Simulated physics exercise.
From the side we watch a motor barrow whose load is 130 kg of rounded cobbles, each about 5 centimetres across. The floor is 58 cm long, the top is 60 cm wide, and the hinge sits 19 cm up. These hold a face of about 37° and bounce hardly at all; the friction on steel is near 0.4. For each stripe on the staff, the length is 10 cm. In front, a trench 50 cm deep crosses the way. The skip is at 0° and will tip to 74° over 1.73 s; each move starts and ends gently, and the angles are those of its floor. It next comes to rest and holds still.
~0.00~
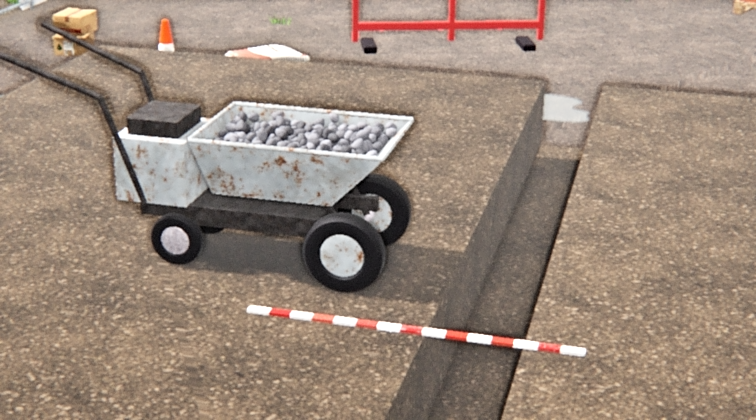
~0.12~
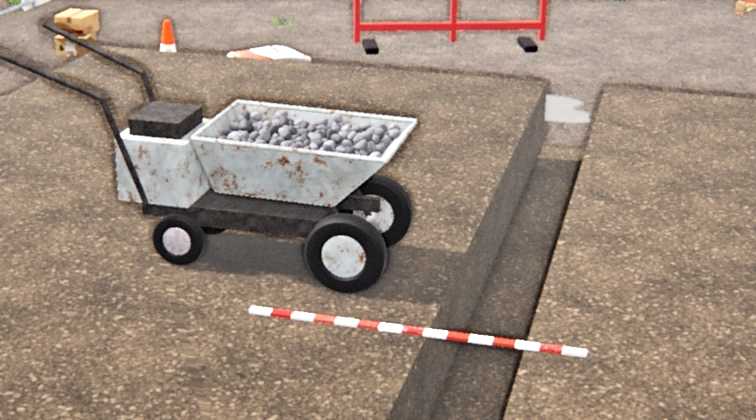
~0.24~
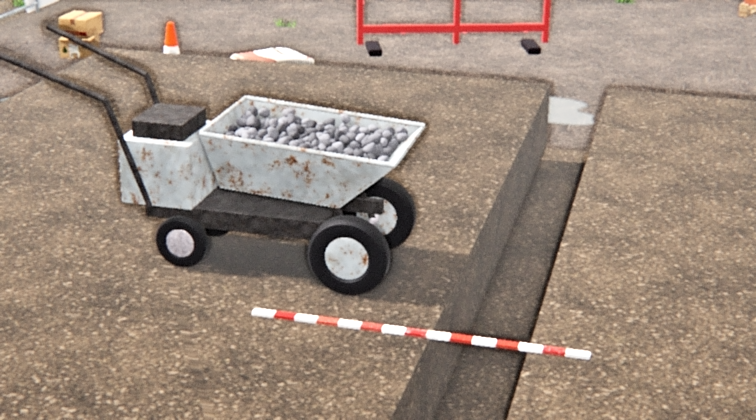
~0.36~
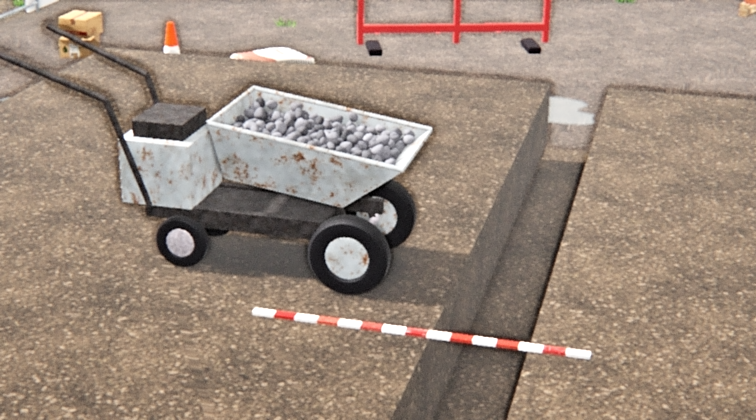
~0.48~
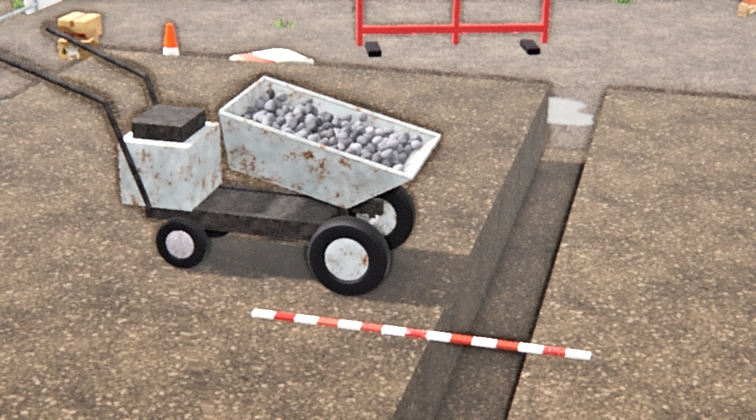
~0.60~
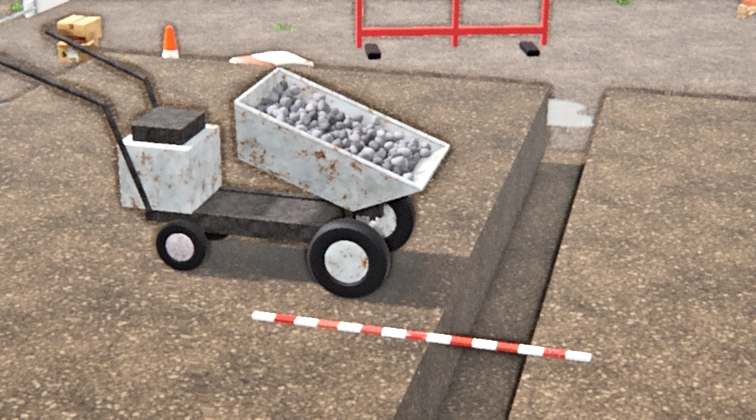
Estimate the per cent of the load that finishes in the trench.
Roughly 100 percent.
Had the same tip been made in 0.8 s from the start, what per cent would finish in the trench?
Probably about 90 in a hundred.
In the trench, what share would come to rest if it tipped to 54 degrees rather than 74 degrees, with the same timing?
Near 75 per cent then.
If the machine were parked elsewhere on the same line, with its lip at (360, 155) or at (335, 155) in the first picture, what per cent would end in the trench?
I'd expect close to 100 per cent at the first and 80 per cent at the second.
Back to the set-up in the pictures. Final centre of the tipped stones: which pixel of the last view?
At about pixel (505, 370) in the last view.
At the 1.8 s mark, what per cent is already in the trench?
Roughly 75% by that time.
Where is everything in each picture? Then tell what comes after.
The skip is at 0°, its lip at (383, 159); the top of the load is at (320, 126), in the first frame.
The skip is at 1°, its lip at (386, 161); the top of the load is at (299, 126); the stones move at 0.1 m/s on average, in the second frame.
Lip at (395, 166), floor tilted 4°, highest stones at (288, 120); the stones move at 0.3 m/s on average, in the third frame.
The skip is at 8°, its lip at (403, 170); the top of the load is at (271, 110); the stones move at 0.4 m/s on average, in the fourth frame.
Lip at (412, 178), floor tilted 14°, highest stones at (273, 102); the stones move at 0.5 m/s on average, in the fifth frame.
Lip at (422, 189), floor tilted 21°, highest stones at (281, 96); the stones move at 0.5 m/s on average, in the sixth frame.
After 1.3 s the floor is at 63°; 96 % in the skip, 4 % in the trench; the foremost stones are at (491, 254).
After 1.8 s the floor is at 74°; 25 % in the skip, 74 % in the trench; the foremost stones are at (548, 333).
After 2.2 s the floor is at 74°; 4 % in the skip, 95 % in the trench; the foremost stones are at (556, 355).
After 4.1 s the floor is at 74°; 0 % in the skip, 100 % in the trench; the foremost stones are at (556, 355).
